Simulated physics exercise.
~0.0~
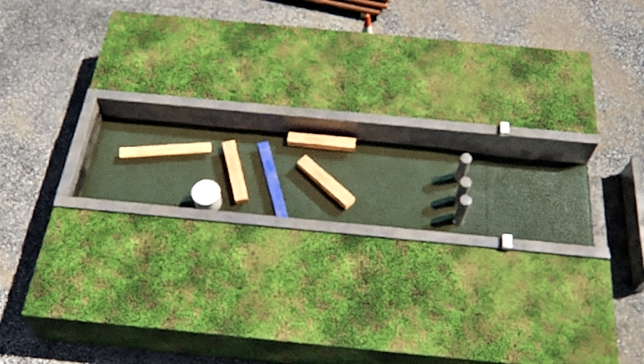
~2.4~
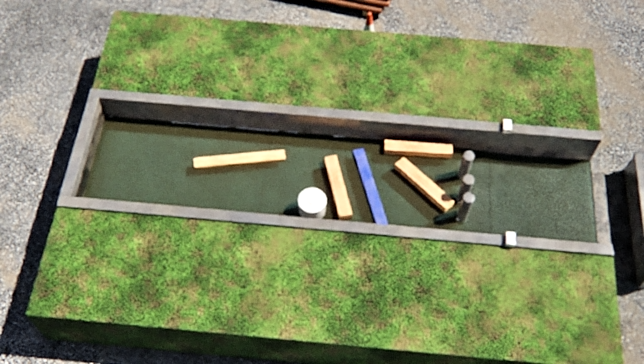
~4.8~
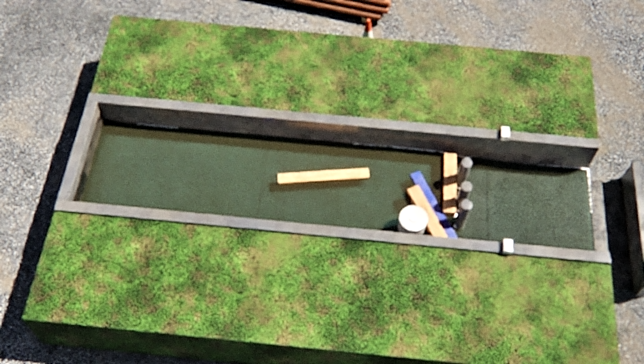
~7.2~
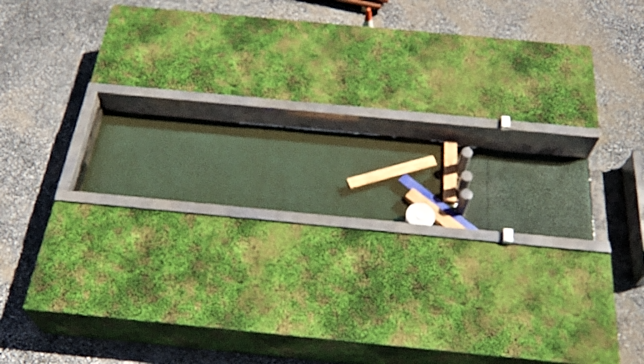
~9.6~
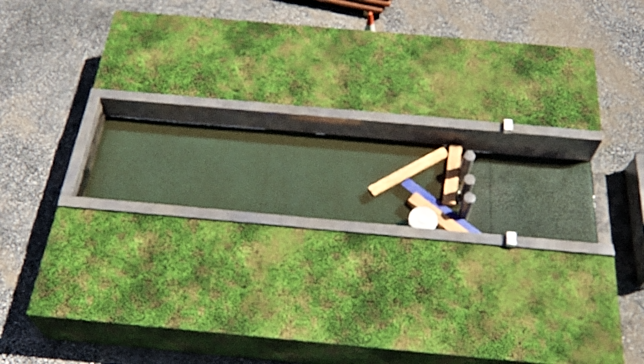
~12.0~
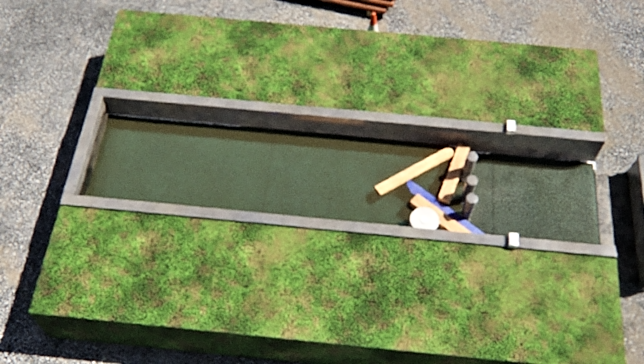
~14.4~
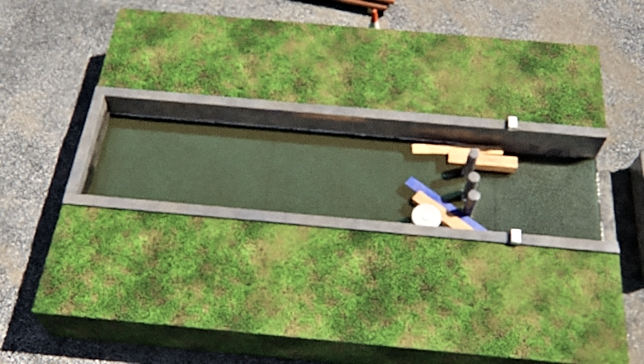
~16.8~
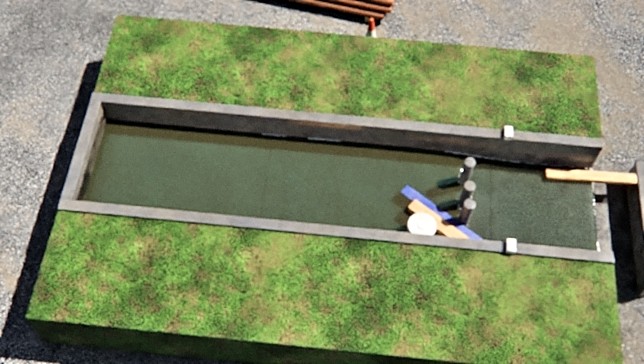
In a walled water channel, floating planks and a white tub drift right into posts; some slip past, the blue plank stays jammed.
